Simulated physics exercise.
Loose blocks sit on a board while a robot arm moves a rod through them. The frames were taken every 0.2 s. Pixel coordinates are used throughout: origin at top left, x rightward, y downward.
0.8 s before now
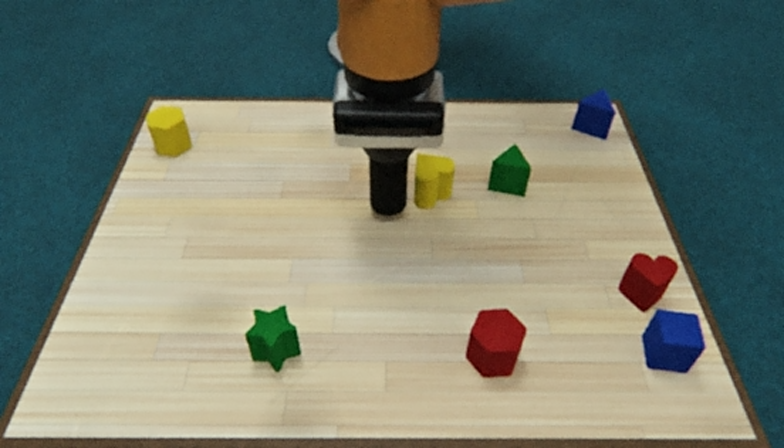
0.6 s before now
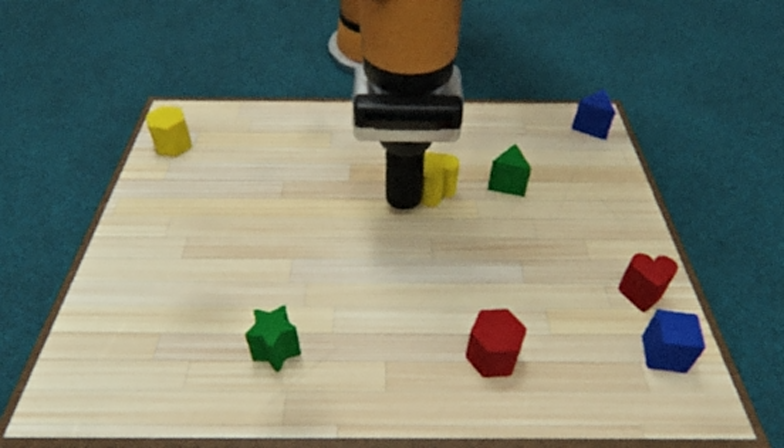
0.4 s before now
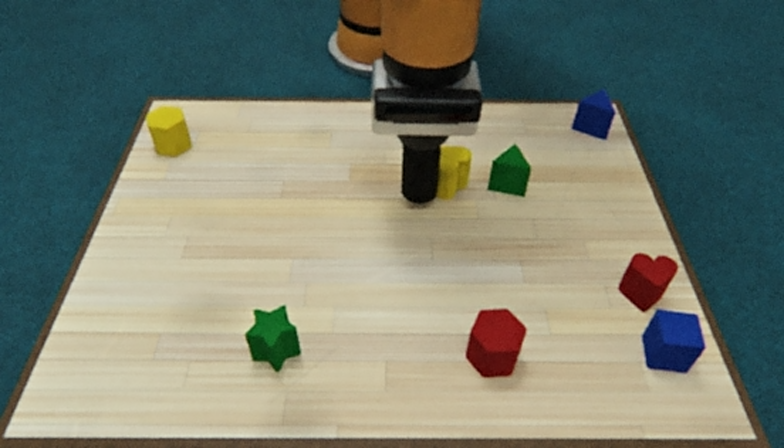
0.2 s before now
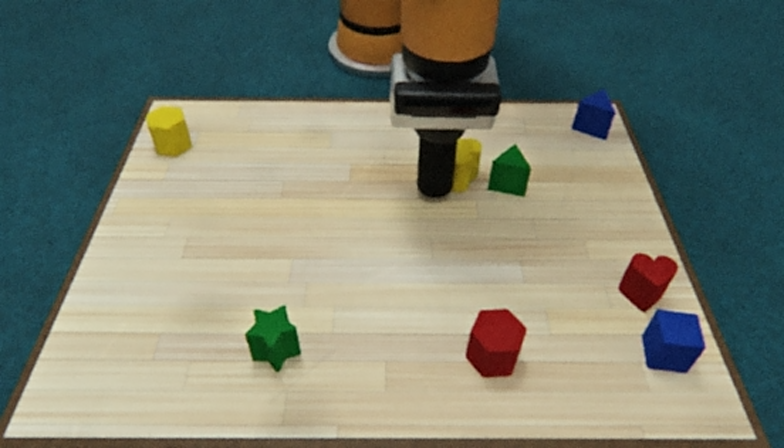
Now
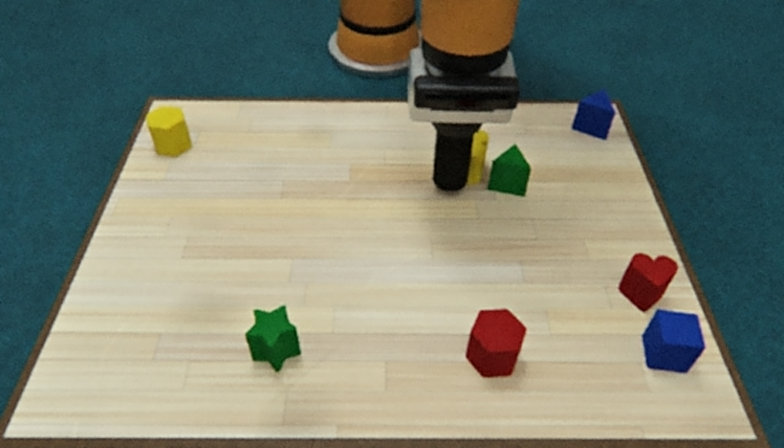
On a wooden board, a robot arm's rod pushes a yellow block right toward a green one.
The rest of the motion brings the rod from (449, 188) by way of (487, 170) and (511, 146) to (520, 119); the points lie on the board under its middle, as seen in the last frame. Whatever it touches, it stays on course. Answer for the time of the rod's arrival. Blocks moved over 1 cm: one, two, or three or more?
That makes 1 block.
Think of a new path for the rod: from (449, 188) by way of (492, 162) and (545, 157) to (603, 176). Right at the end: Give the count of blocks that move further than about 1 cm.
Answer: 1.
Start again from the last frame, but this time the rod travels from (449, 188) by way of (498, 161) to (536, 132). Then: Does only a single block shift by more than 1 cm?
Yes, that is how it ends up.
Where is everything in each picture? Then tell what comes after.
Rod tip at (388, 203); block tops, yellow heart block at (432, 166); green triangle at (513, 157), in the first picture.
Rod at (404, 197); yellow heart block at (437, 163), in the second picture.
Rod at (419, 191); yellow heart block at (451, 157), in the third picture.
Rod at (434, 185); yellow heart block at (462, 149), in the fourth picture.
Rod at (450, 180); yellow heart block partly hidden; green triangle at (513, 157), in the fifth picture.
The first path, step by step. One third of the way, rod at (489, 161); yellow heart block at (495, 120), turned 60° anticlockwise.
Two thirds of the way, rod at (514, 136); yellow heart block at (503, 98), turned 85° anticlockwise.
At the end, rod at (522, 110); yellow heart block at (497, 83), turned 125° anticlockwise; green triangle in place.
